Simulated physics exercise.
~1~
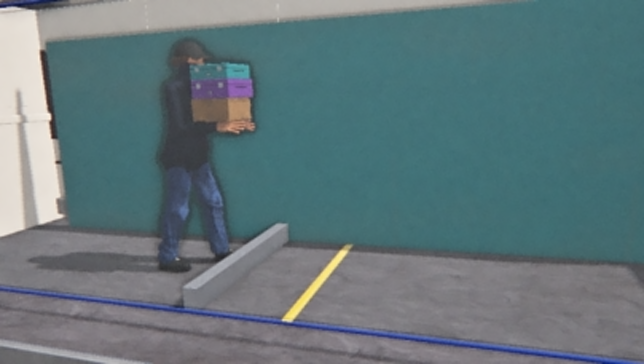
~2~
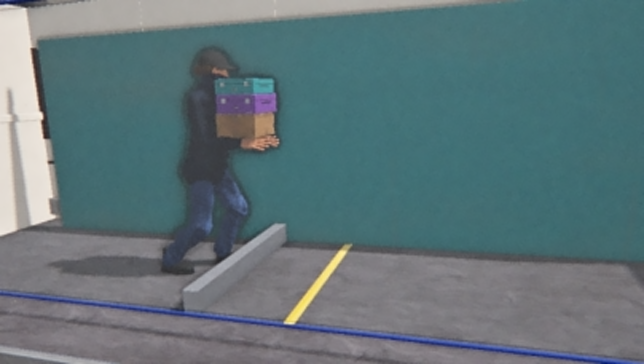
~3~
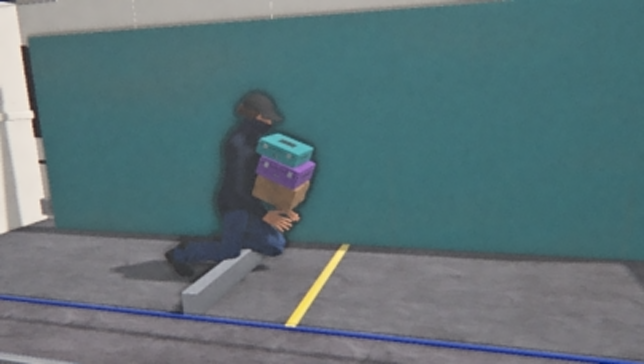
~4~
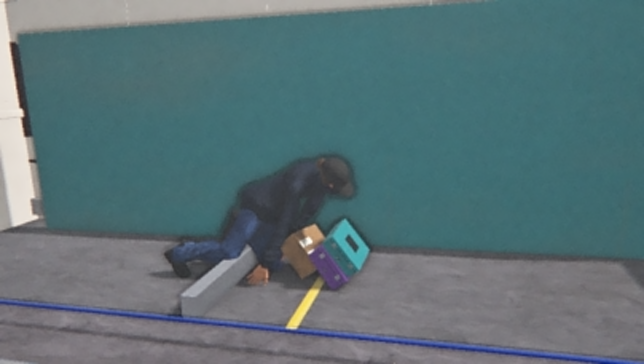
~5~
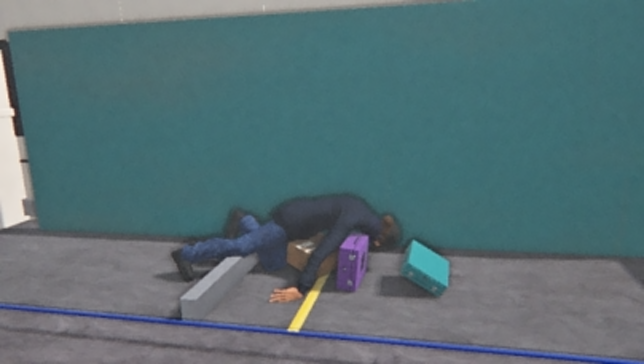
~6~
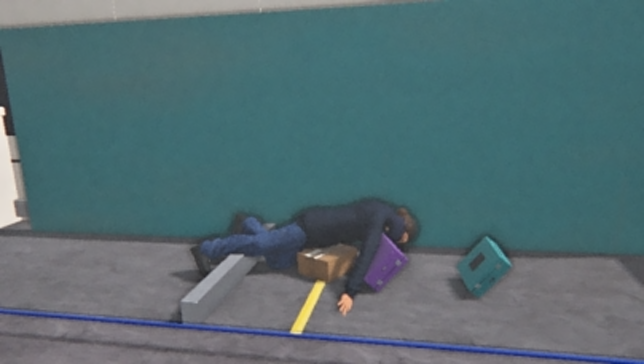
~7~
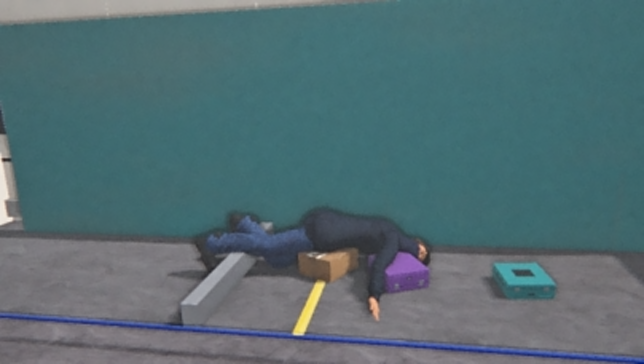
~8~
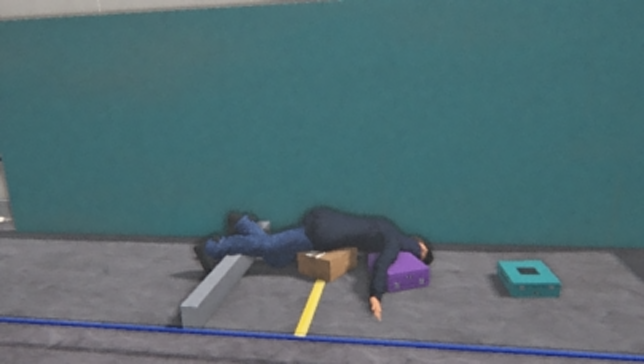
Person carrying stacked boxes tripping over a low grey rail, falling forward across a yellow line and lying still among scattered boxes.
